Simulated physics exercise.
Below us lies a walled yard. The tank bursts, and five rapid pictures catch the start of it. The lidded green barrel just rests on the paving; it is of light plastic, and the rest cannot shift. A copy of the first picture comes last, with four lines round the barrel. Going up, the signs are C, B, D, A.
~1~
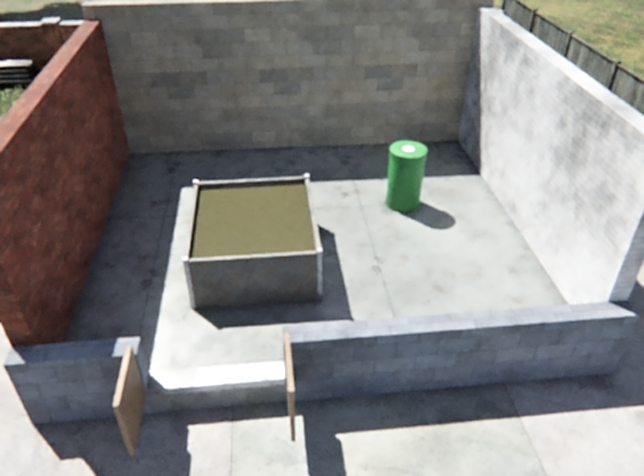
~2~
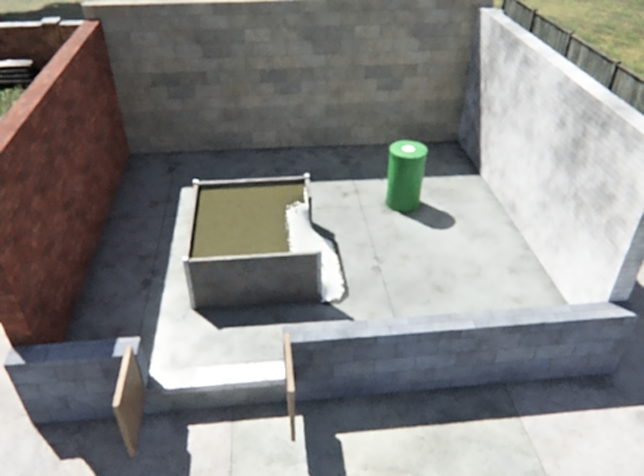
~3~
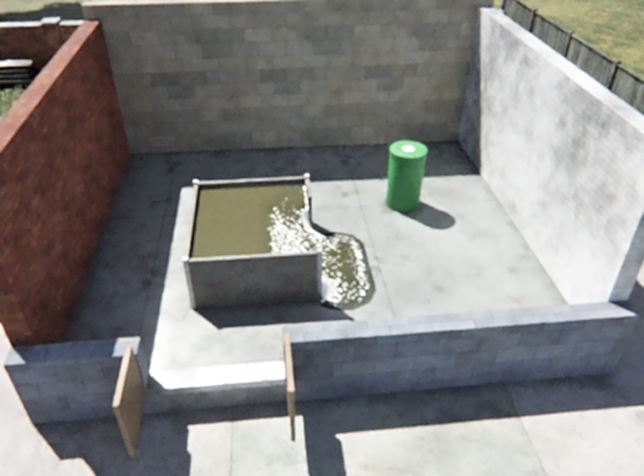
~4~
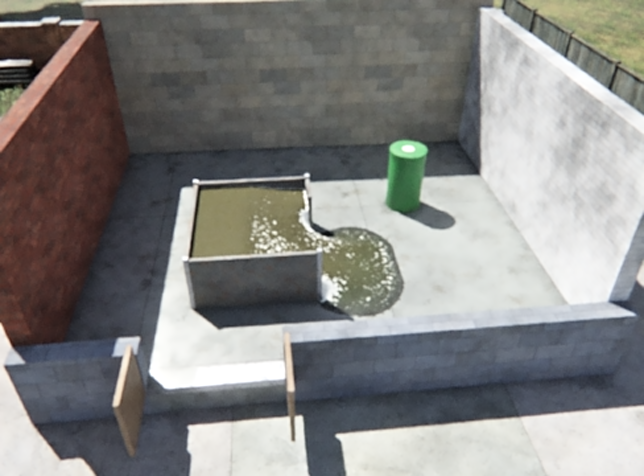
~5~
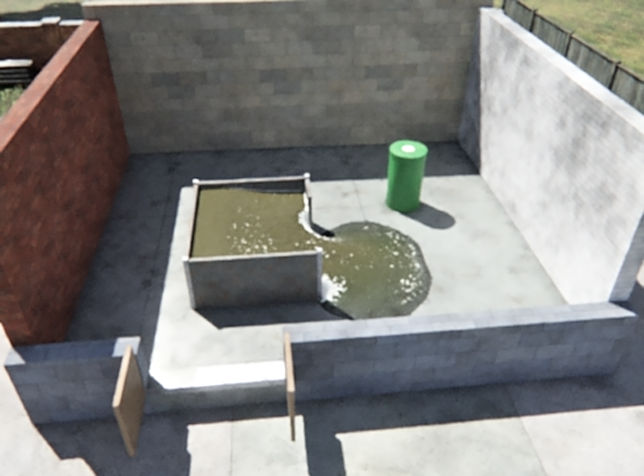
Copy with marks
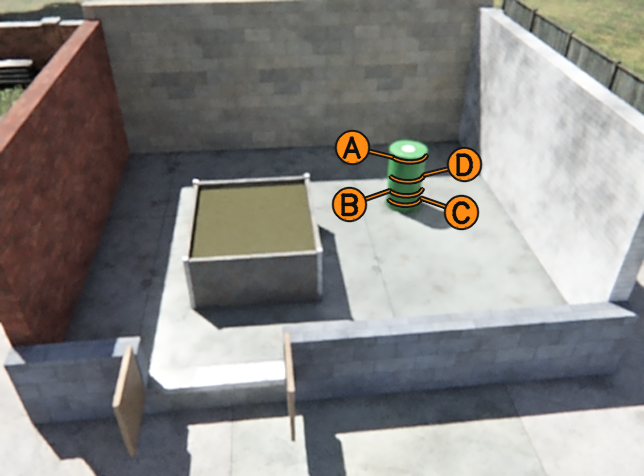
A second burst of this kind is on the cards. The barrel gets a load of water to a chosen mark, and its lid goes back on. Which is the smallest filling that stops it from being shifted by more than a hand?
Choose C.
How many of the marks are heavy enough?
All of them.
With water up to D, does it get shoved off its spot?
No, that is safe.
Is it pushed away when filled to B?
No, not at all.
On the marked copy, A at (412, 162); B at (408, 195); C at (407, 205); D at (410, 181); from the bottom up C, B, D, A.
Choosing A, it does not move.
Choosing B, it does not move.
Choosing C, it does not move.
Choosing D, it does not move.
